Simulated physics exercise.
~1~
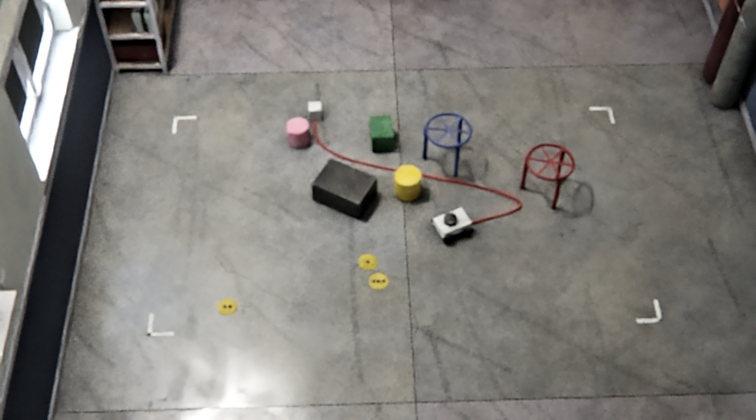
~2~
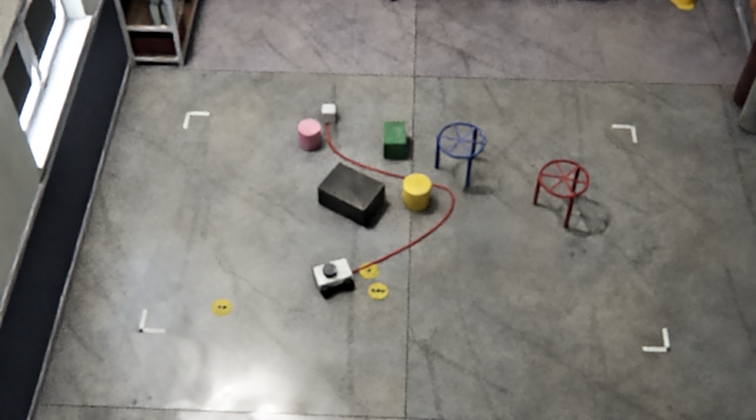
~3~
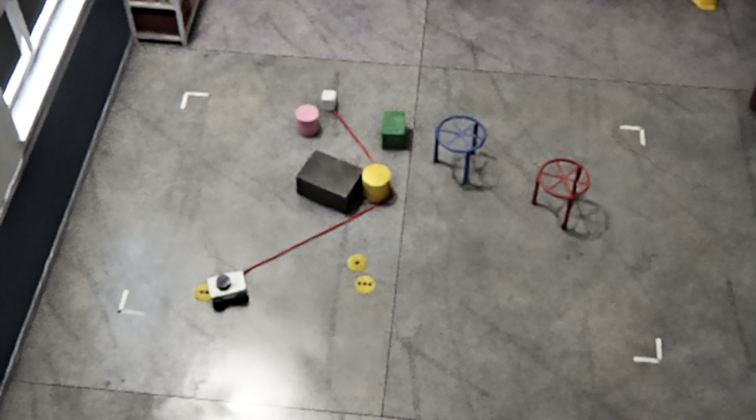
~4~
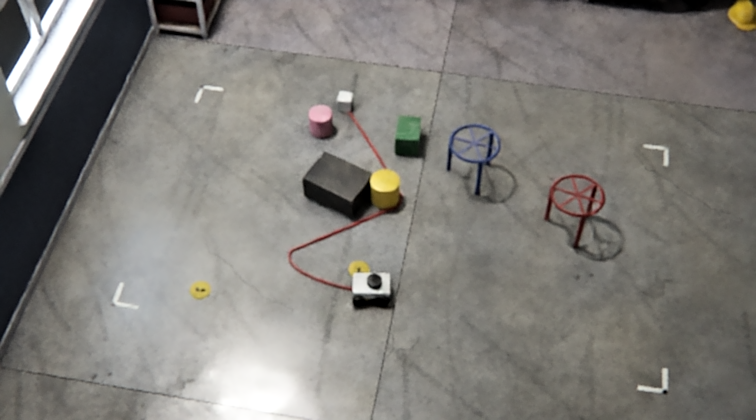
The footage shows a small white cart trailing a red lead across a workshop floor, moving left past yellow marks as the tightening lead shifts a yellow tub and black crate left. The cart then heads back right, ending beside the marks with the lead slack in a curve behind it.
